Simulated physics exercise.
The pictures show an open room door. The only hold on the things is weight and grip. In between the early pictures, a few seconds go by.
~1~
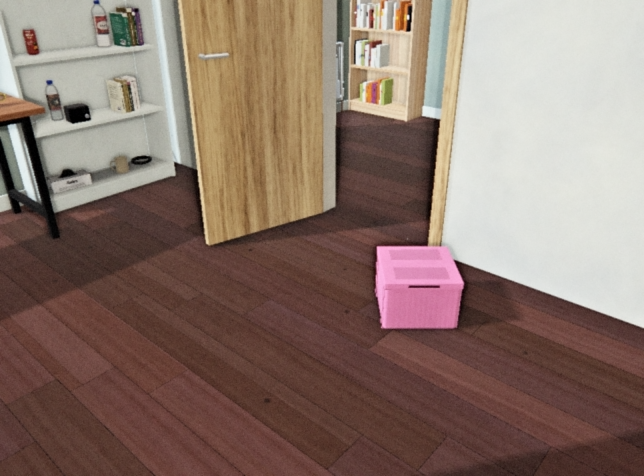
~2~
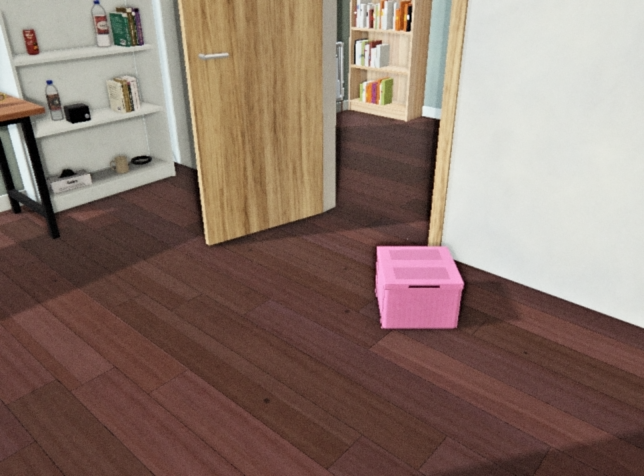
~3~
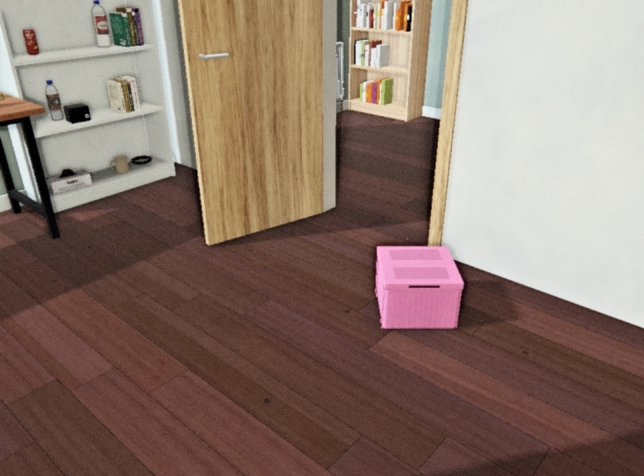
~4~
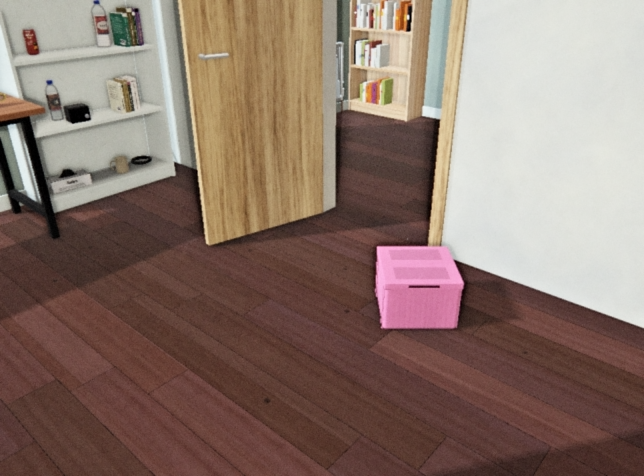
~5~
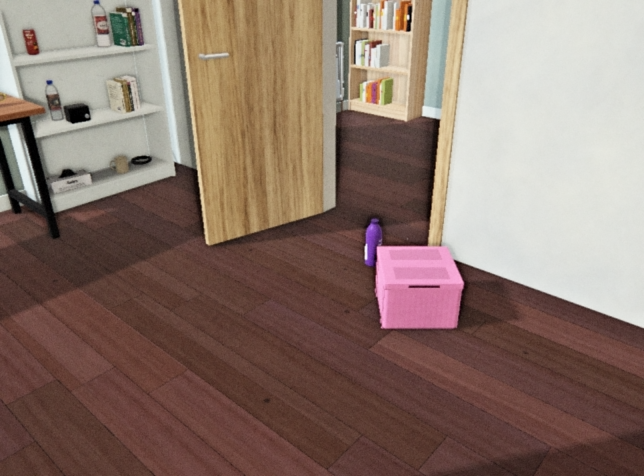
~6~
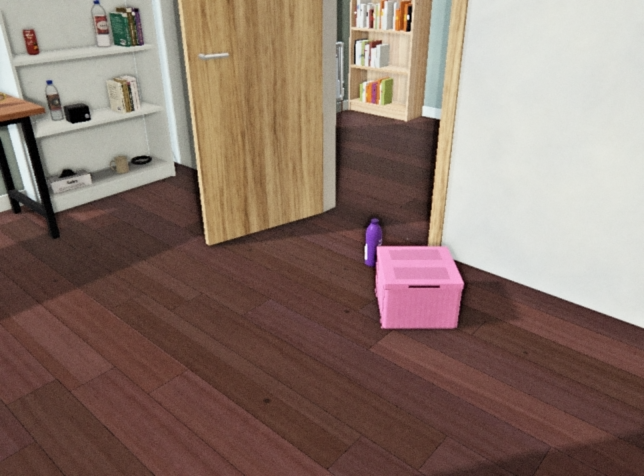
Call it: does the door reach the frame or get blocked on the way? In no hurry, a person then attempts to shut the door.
It reaches the frame.
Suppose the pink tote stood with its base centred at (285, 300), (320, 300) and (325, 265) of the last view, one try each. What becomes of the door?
In order, the door swings completely to, swings completely to, is hindered.
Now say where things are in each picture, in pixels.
Door wide open and still; pink tote (416, 287), in the first picture.
Door wide open and still; pink tote (416, 287), in the second picture.
Door wide open and still; pink tote (416, 287), in the third picture.
Door wide open and still; pink tote (416, 287), in the fourth picture.
Door wide open and still; pink tote (416, 287), in the fifth picture.
Door wide open and still; purple bottle (374, 242); pink tote (416, 287), in the sixth picture.
Then, 0.90 s on from there, open by 78°.
Then, 1.90 s on from there, open by 28°; purple bottle shifted a little near (378, 241).
Then, 2.20 s on from there, open by 14°; purple bottle shifted well along near (406, 235).
Then, 2.50 s on from there, open by 0°; purple bottle shifted well along near (428, 226).
In the end, open by 0°; moved from the start, purple bottle; pink tote unmoved. At the end, from the last picture's camera, purple bottle near (432, 220).
